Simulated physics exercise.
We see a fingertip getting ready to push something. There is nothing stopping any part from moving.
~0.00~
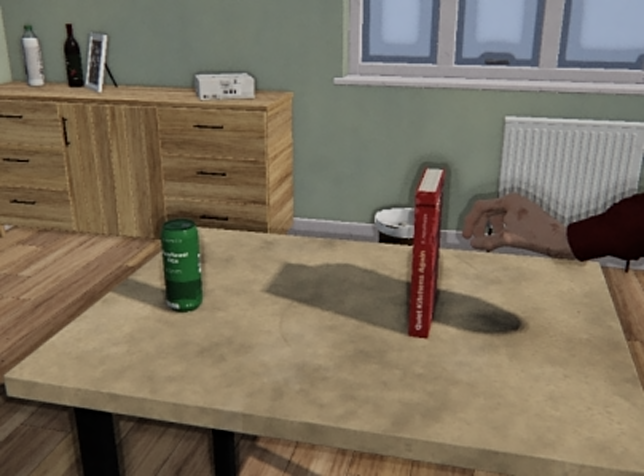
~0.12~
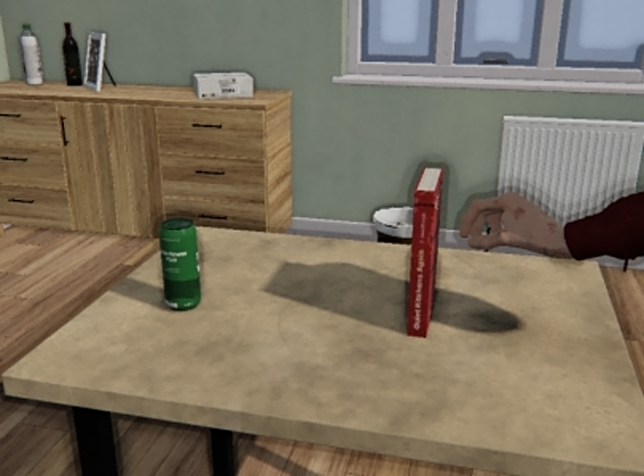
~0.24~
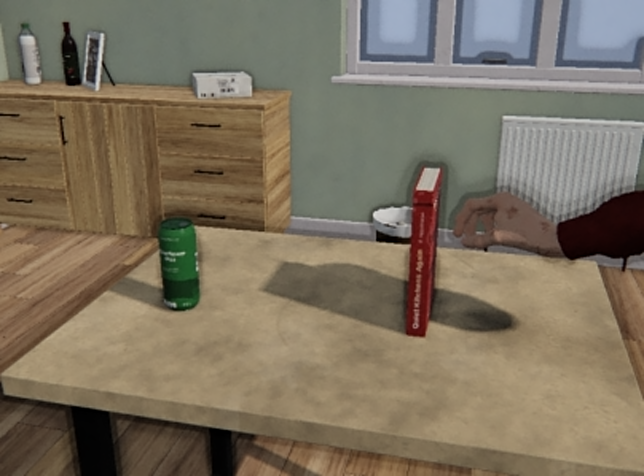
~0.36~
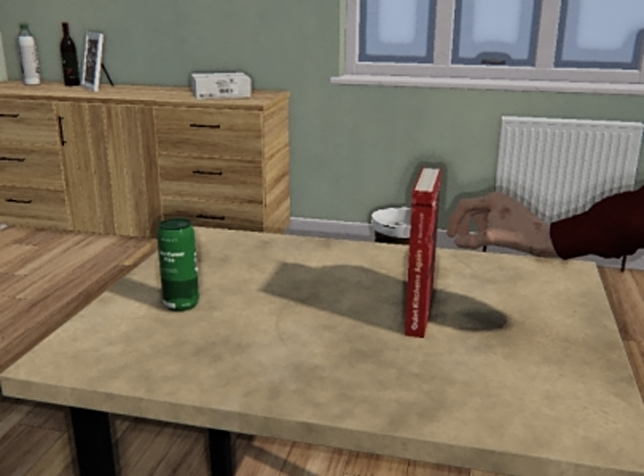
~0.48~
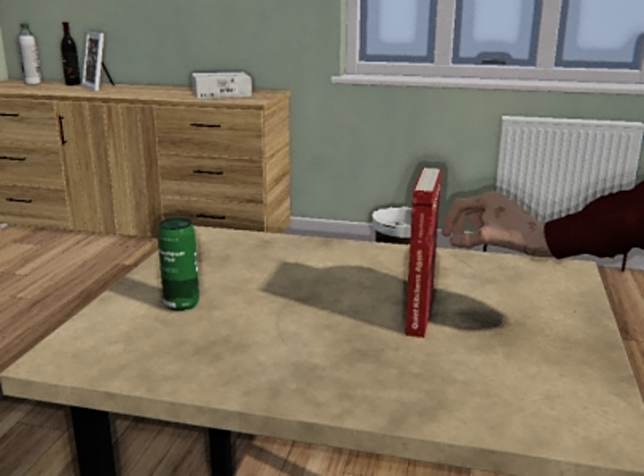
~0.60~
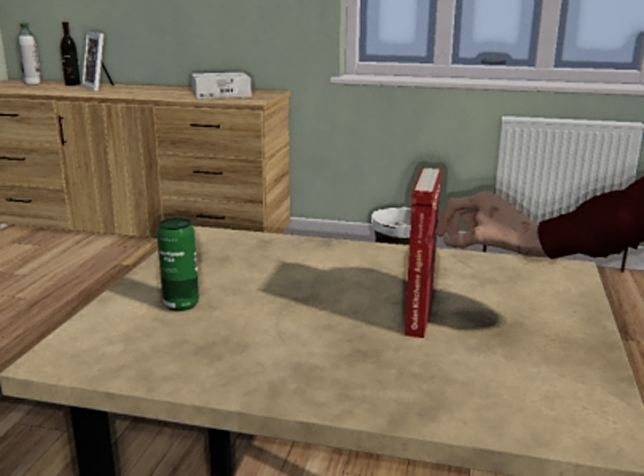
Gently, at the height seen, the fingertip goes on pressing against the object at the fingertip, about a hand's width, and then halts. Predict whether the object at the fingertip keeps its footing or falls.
Falls.
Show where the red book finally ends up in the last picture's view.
It ends up near (334, 299).
Around 1.40 s, red book rocked 46° from its first pose near (367, 259).
Around 1.60 s, red book on its side near (334, 283).
Finally (3.0 s), down or leaning hard on the table, red book. Final places as the last picture's camera would see them, red book near (334, 299).
